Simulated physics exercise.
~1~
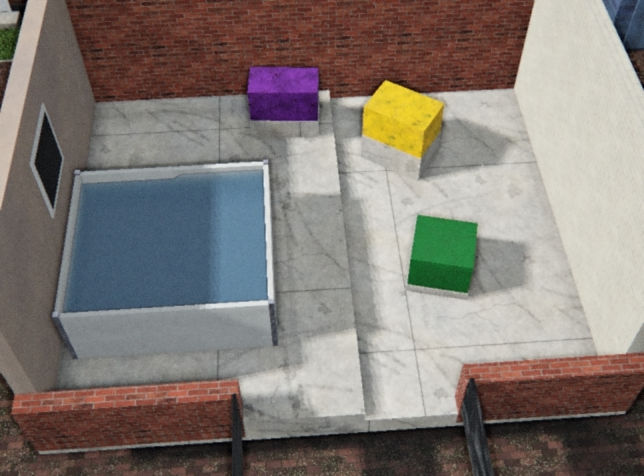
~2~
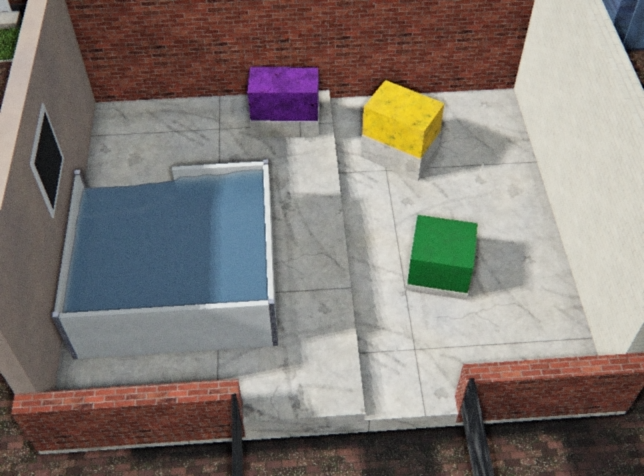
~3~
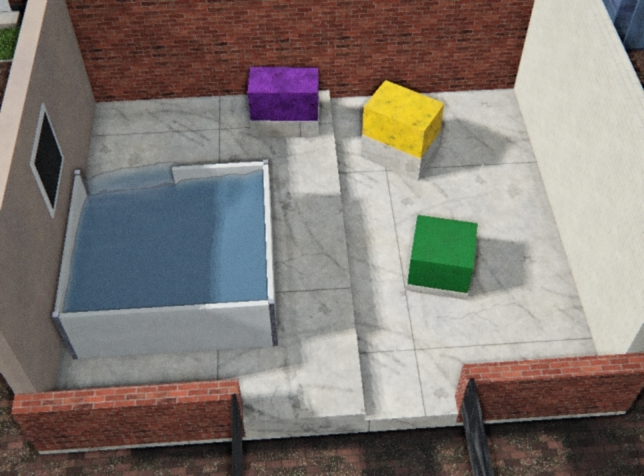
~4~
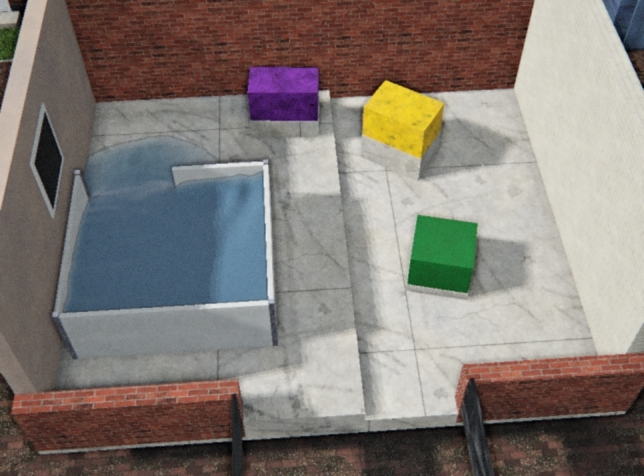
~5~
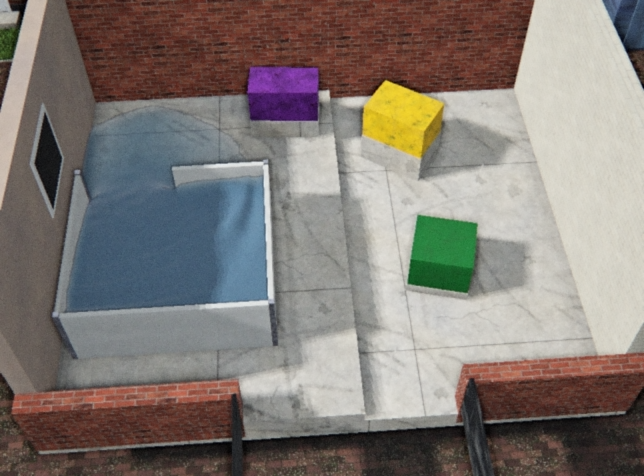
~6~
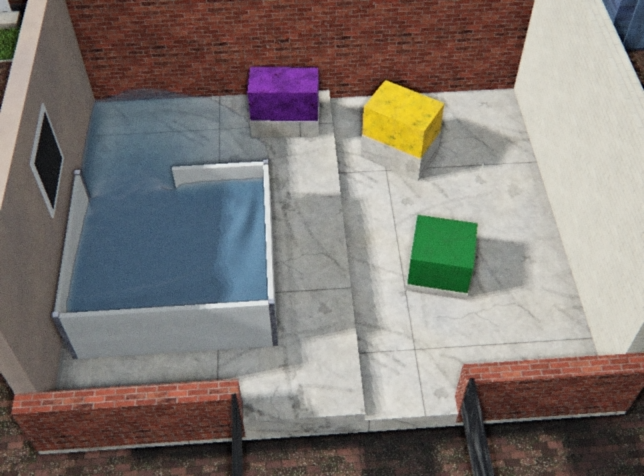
Water pours from a gap in the open tank's far side and spreads across the paving.
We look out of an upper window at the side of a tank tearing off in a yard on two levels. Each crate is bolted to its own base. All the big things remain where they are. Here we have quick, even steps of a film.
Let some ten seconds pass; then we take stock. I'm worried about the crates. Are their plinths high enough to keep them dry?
Well, the green crate will get wet, the purple crate will get wet, the yellow crate will stay dry.
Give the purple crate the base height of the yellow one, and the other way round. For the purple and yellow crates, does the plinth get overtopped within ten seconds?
Purple crate: Flooded; yellow crate: Untouched.
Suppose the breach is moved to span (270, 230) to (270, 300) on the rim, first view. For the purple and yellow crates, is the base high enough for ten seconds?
First the purple crate: It is never reached; then the yellow crate: It is never reached.
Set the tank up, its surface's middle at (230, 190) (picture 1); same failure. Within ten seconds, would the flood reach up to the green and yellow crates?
For the green crate, it is overrun; for the yellow crate, it is missed.
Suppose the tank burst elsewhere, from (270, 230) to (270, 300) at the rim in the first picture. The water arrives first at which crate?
That would be the crate marked green.
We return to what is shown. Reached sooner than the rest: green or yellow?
My pick is the yellow crate.
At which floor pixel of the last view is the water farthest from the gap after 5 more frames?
The farthest wet point should be near (318, 91).
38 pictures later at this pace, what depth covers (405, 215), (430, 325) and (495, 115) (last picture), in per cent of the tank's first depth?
Approx. values, in order: 6 %, 4 %, 25 %.
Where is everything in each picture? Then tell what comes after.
In the first frame, the open tank at (170, 238) is whole and still.
In the second frame, water pours out on the open tank's far side and has run to a hidden place.
In the third frame, water pours out on the open tank's far side and has run to a hidden place.
In the fourth frame, water pours out on the open tank's far side and has run to (173, 141).
In the fifth frame, the front is at (159, 111), out from the gap on the open tank's far side.
In the sixth frame, the front is at (97, 103), out from the gap on the open tank's far side.
A moment on, water covers 20 % of the floor; the green crate not reached, the purple crate water round its plinth, the yellow crate not reached.
Next, water covers 30 % of the floor; the green crate not reached, the purple crate water round its plinth, the yellow crate water round its plinth.
Then, water covers 60 % of the floor; the green crate water round its plinth, the purple crate water round its plinth, the yellow crate water round its plinth.
Later, water covers 95 % of the floor; the green crate water round its plinth, the purple crate water round its plinth, the yellow crate water round its plinth.
In the end, water covers 95 % of the floor; the green crate was topped, the purple crate was topped, the yellow crate stayed above the water.
